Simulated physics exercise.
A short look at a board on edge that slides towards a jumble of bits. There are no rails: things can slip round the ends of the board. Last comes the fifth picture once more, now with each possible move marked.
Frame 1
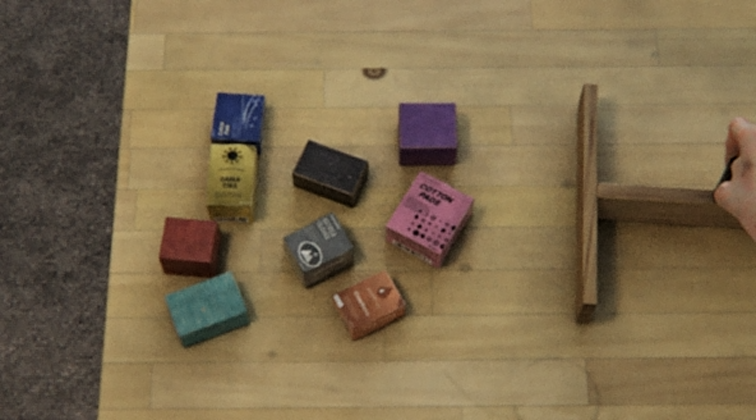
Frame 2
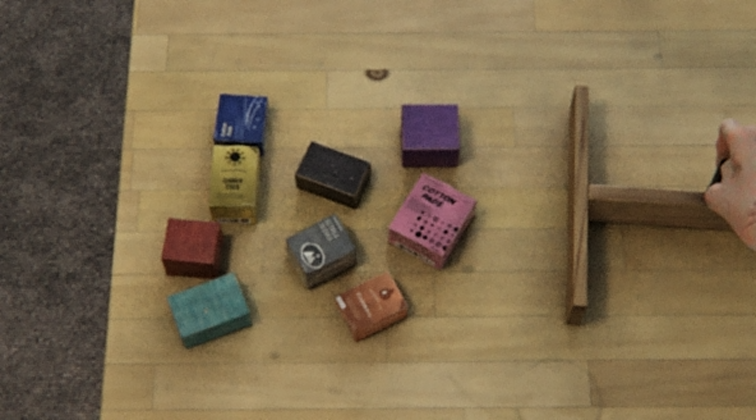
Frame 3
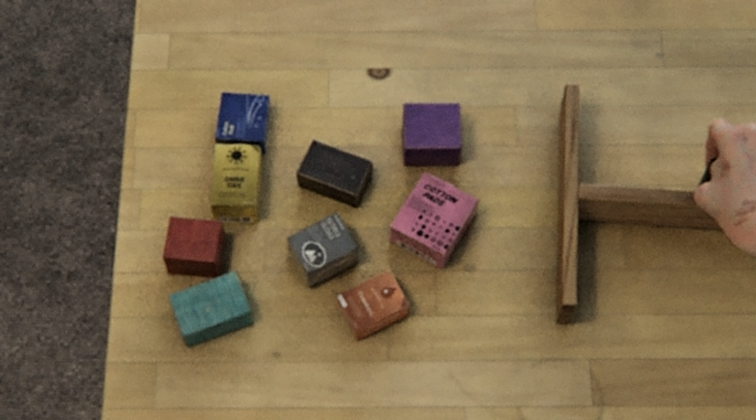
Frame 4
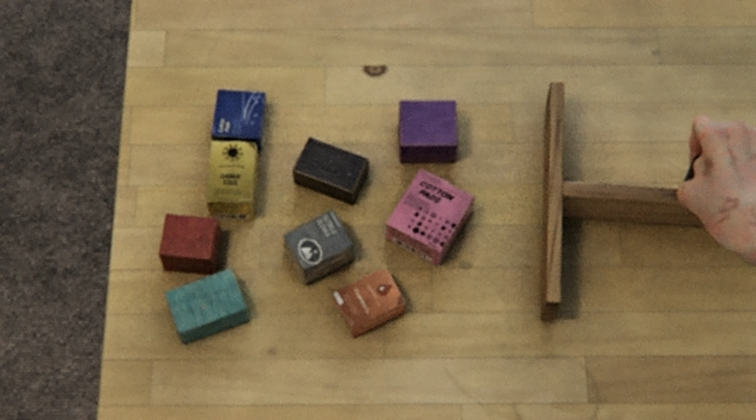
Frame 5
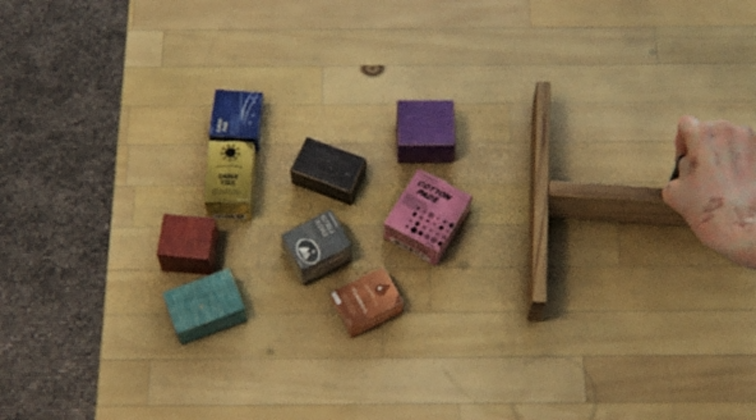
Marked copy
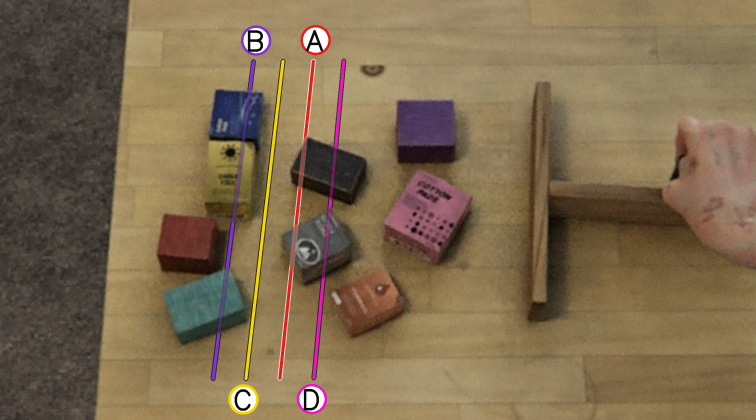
Wooden board on edge, pushed slowly left by a hand across a wooden tabletop, nearing a scatter of colourful boxes and blocks.
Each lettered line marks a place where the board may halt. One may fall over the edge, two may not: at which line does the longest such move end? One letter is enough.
Stop at B.
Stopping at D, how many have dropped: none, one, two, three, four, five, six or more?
By then, none.
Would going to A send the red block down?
No.
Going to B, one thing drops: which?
The red block goes over.
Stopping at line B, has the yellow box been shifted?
Yes.
On the marked copy, A at (298, 211); B at (234, 211); C at (265, 211); D at (330, 210).
Taking B. A third of the way, board (431, 188); purple block (399, 131); pink box (389, 227).
Two thirds of the way, board (321, 189); red block (161, 245); yellow box (202, 182).
When it is over, board (237, 189); red block over the edge; yellow box (121, 183); one fallen.
As for the rest, A is within the limit but short; C is within the limit but short; D is within the limit but short.
